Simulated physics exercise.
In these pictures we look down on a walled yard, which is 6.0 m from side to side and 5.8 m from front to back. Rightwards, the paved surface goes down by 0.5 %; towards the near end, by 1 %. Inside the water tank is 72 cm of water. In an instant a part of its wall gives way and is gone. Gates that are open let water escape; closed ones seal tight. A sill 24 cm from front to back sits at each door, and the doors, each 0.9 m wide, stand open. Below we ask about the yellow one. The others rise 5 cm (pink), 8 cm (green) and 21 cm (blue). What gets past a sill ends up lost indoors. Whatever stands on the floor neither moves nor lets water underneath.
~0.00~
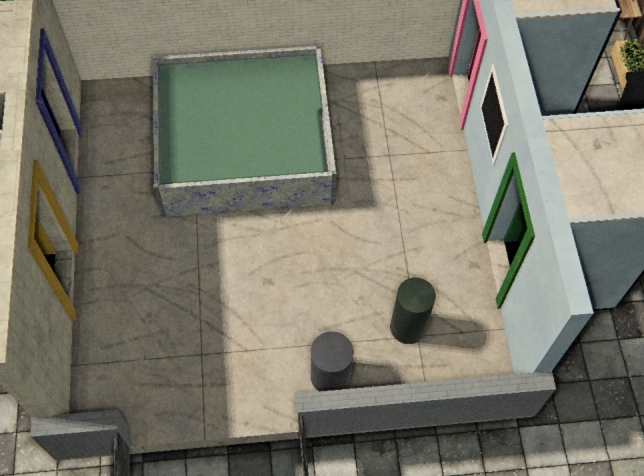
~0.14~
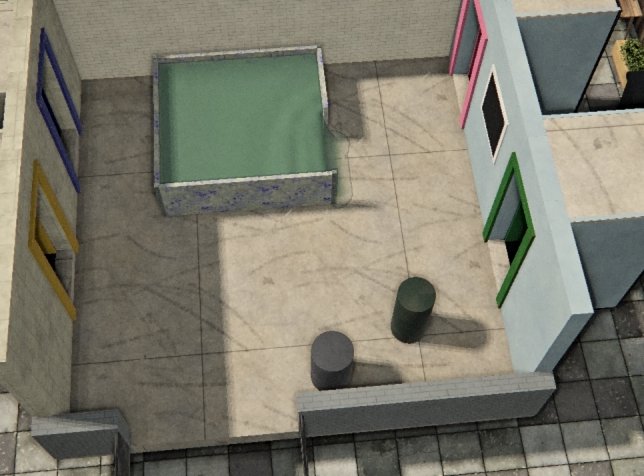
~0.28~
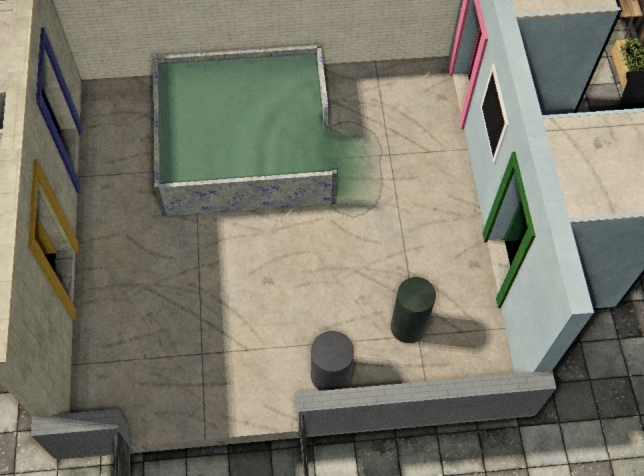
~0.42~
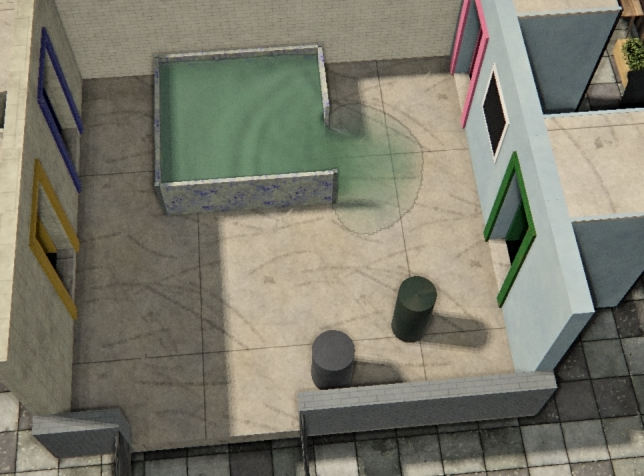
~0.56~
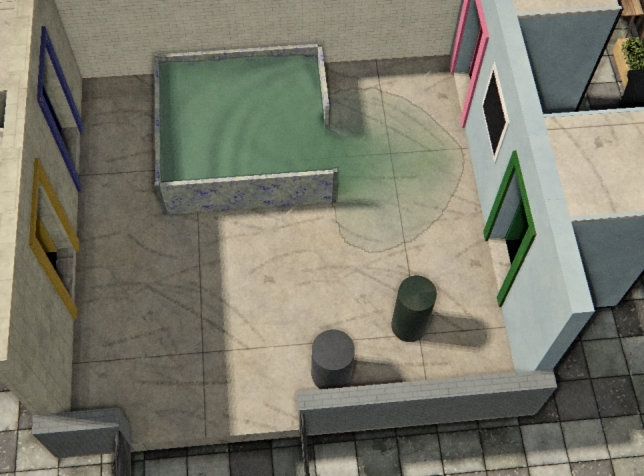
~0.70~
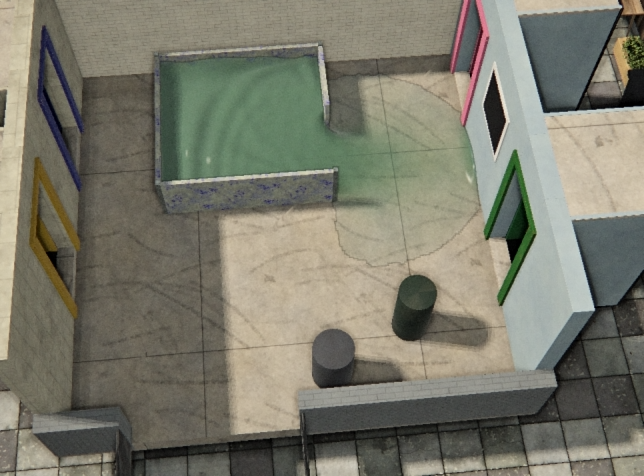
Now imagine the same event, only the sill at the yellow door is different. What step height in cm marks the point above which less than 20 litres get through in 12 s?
The point is around 10 cm.
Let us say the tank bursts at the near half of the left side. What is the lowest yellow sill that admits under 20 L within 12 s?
Then something near 20 cm.
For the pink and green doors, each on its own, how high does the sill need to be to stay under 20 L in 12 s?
Some 24 cm for pink, some 19 cm for green.
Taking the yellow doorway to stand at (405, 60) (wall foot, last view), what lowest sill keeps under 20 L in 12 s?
You'd want it roughly 19 cm high.
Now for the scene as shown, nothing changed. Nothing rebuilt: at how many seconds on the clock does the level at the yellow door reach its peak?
Peak time: Around 9.0 s.
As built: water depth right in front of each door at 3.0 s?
Depths in cm - yellow: 0, pink: 21, green: 17, blue: 0.
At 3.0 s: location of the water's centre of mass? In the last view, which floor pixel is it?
Roughly (331, 176).
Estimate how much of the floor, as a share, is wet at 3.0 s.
Close to 40 per cent is wet.
After 1.4 s water covers 25 % of the floor, deepest (44 cm) near (461, 177); it has not reached the yellow door.
After 3.0 s water covers 40 % of the floor, deepest (40 cm) near (516, 391); it has not reached the yellow door.
After 12.0 s water covers 100 % of the floor, deepest (18 cm) near (503, 392); 11 cm at the yellow door, 0 litres in over its 15 cm sill.
At the yellow door as built, the water arrived by 5.7 s and peaked near 13 cm at 8.8 s.
Run again over the same 12 s with other heights there, 31 litres in over 9 cm, 3 litres over 12.5 cm. The limit of 20 litres is kept from about 10 cm up.
